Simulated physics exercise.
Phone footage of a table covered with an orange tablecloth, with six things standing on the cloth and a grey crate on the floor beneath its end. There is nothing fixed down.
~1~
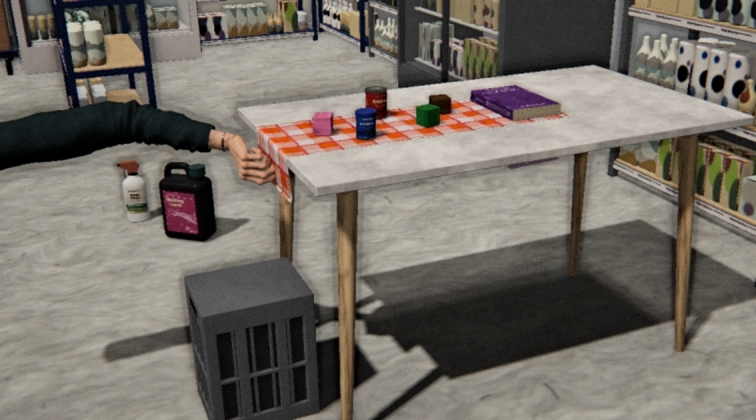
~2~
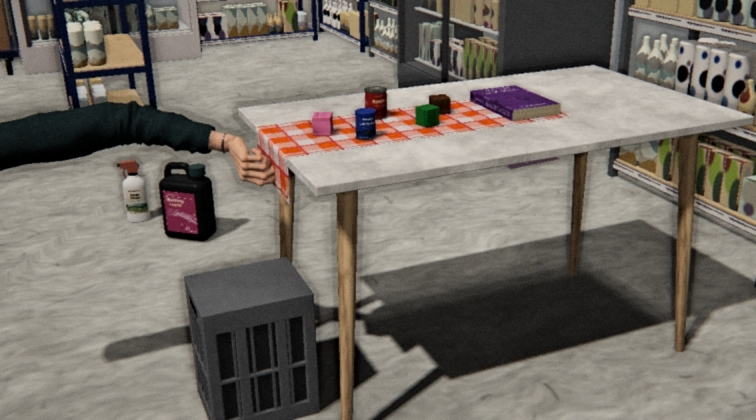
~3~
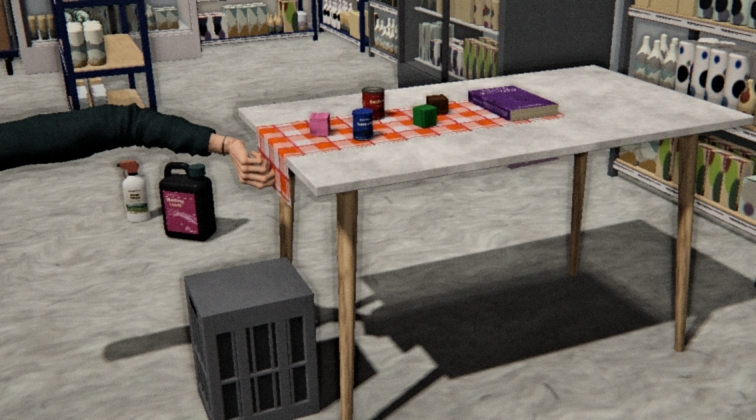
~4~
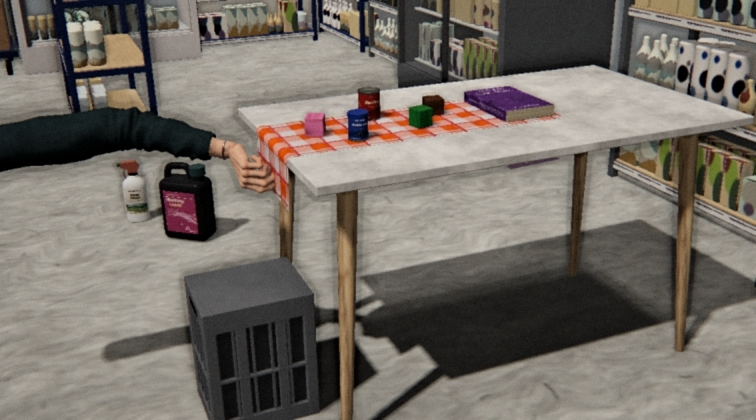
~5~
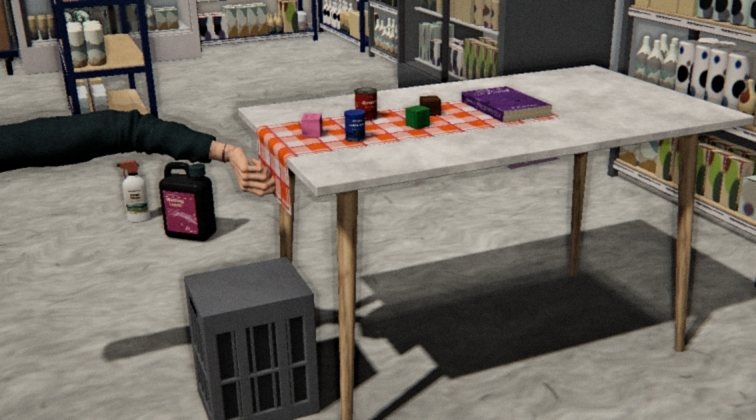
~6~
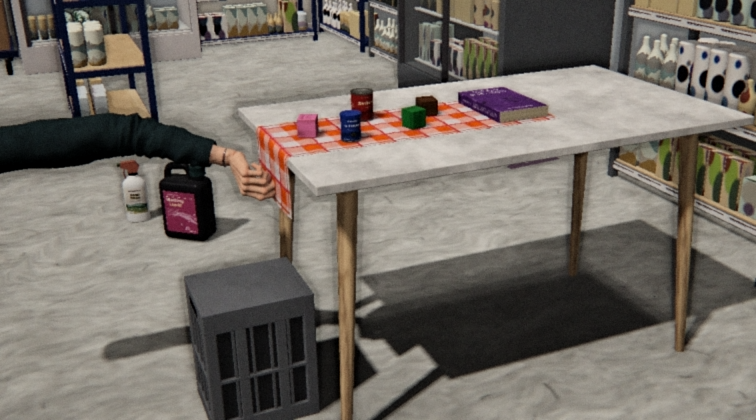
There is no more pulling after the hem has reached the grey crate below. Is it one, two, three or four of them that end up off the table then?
It is two.
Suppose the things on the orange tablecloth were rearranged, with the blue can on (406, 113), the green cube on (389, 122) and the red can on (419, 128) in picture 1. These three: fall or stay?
The blue can stays put; the green cube stays put; the red can stays put.
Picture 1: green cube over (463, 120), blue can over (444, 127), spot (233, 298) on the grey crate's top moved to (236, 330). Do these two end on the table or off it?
Observed: Green cube remains seated; blue can remains seated.
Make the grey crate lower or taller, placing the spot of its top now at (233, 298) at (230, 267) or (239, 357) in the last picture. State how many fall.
It comes to 1 for the first height and 4 for the second.
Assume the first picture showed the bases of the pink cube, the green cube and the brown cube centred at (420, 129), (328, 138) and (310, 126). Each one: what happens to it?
The pink cube ends up still aboard, the green cube ends up knocked off, the brown cube ends up knocked off.
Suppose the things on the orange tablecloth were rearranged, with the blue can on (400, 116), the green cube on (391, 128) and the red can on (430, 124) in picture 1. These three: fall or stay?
The blue can will stay where it is, the green cube will stay where it is, the red can will stay where it is.
A little later, hem near (276, 231); all still up.
Next, hem on the crate; pink cube and blue can gone.
When it is over, hem on the crate; pink cube and blue can gone. The count of fallen things is two.
